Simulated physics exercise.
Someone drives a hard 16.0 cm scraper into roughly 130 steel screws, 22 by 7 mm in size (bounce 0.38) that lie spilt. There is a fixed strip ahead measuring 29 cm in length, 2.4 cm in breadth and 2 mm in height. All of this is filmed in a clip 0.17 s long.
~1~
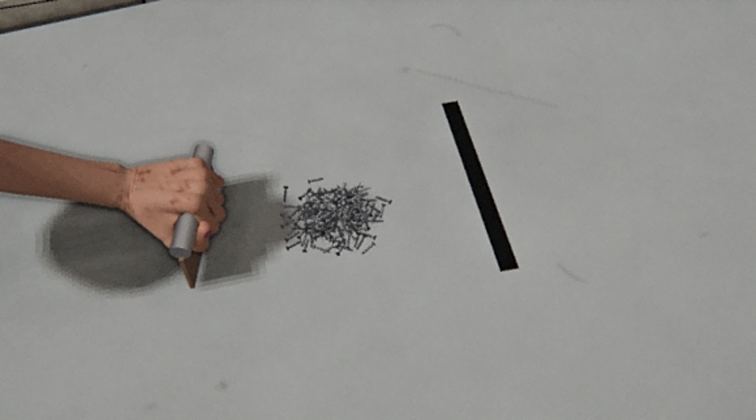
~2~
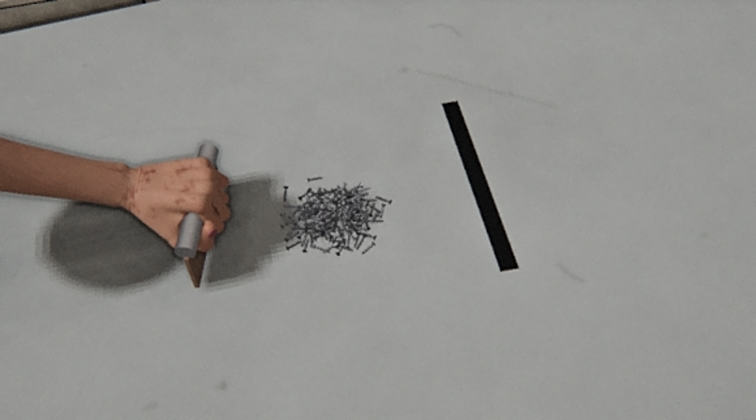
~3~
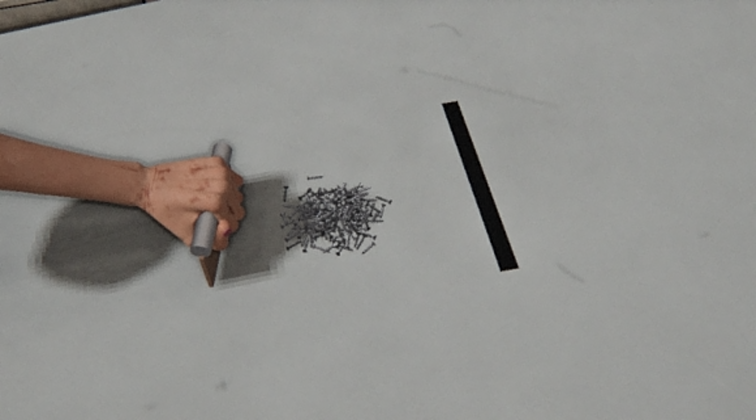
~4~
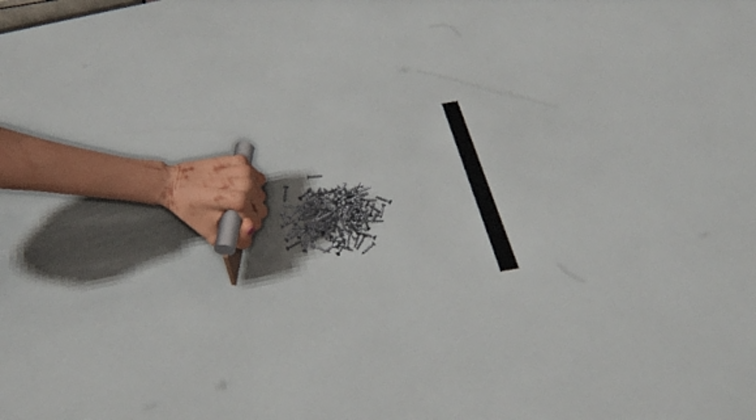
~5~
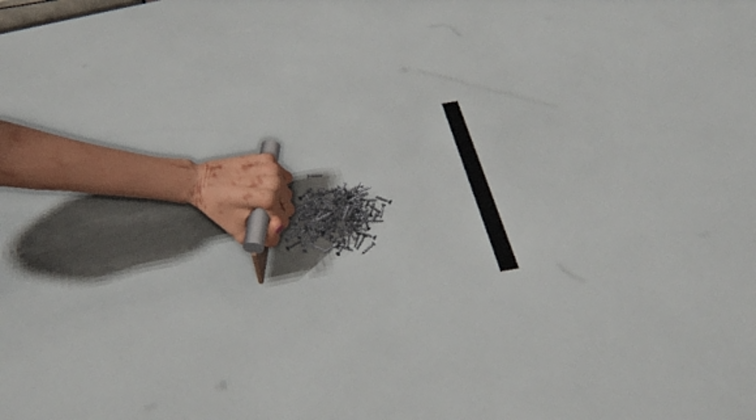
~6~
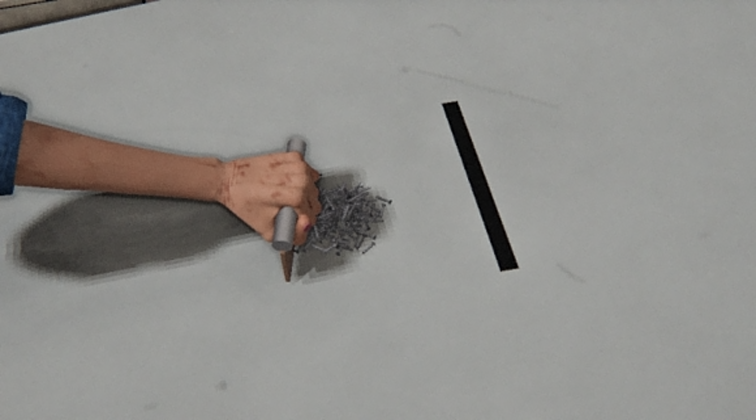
In the video, a hand gripping a scraper by its gray handle slides it rightward across a gray surface toward a pile of small screws, then pushes into the pile's left side, bunching some together left of a black strip.
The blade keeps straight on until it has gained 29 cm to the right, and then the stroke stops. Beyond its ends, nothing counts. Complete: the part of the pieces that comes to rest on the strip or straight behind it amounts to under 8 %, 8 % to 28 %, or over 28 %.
It amounts to over 28 %.
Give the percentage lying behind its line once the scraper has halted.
About 0 per cent.
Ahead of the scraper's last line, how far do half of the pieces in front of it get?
Some 8 cm from the line.
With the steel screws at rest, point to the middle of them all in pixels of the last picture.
About (501, 223).
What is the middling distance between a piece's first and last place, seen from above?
That works out to about 22 centimetres.
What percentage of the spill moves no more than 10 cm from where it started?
0% or thereabouts.
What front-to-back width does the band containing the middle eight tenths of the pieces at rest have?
I'd say some 16 centimetres.
Then, 0.16 s after the last picture, scraper 26 cm from its start, spill 12 cm wide; elsewhere 100 %.
Then, 0.32 s after the last picture, scraper 30 cm from its start, spill 16 cm wide; on or straight behind the strip 50 %, elsewhere 50 %.
Then, 0.45 s after the last picture, scraper 30 cm from its start, spill 18 cm wide; on or straight behind the strip 55 %, elsewhere 45 %.
In the end, on or straight behind the strip 55 %, elsewhere 45 %.
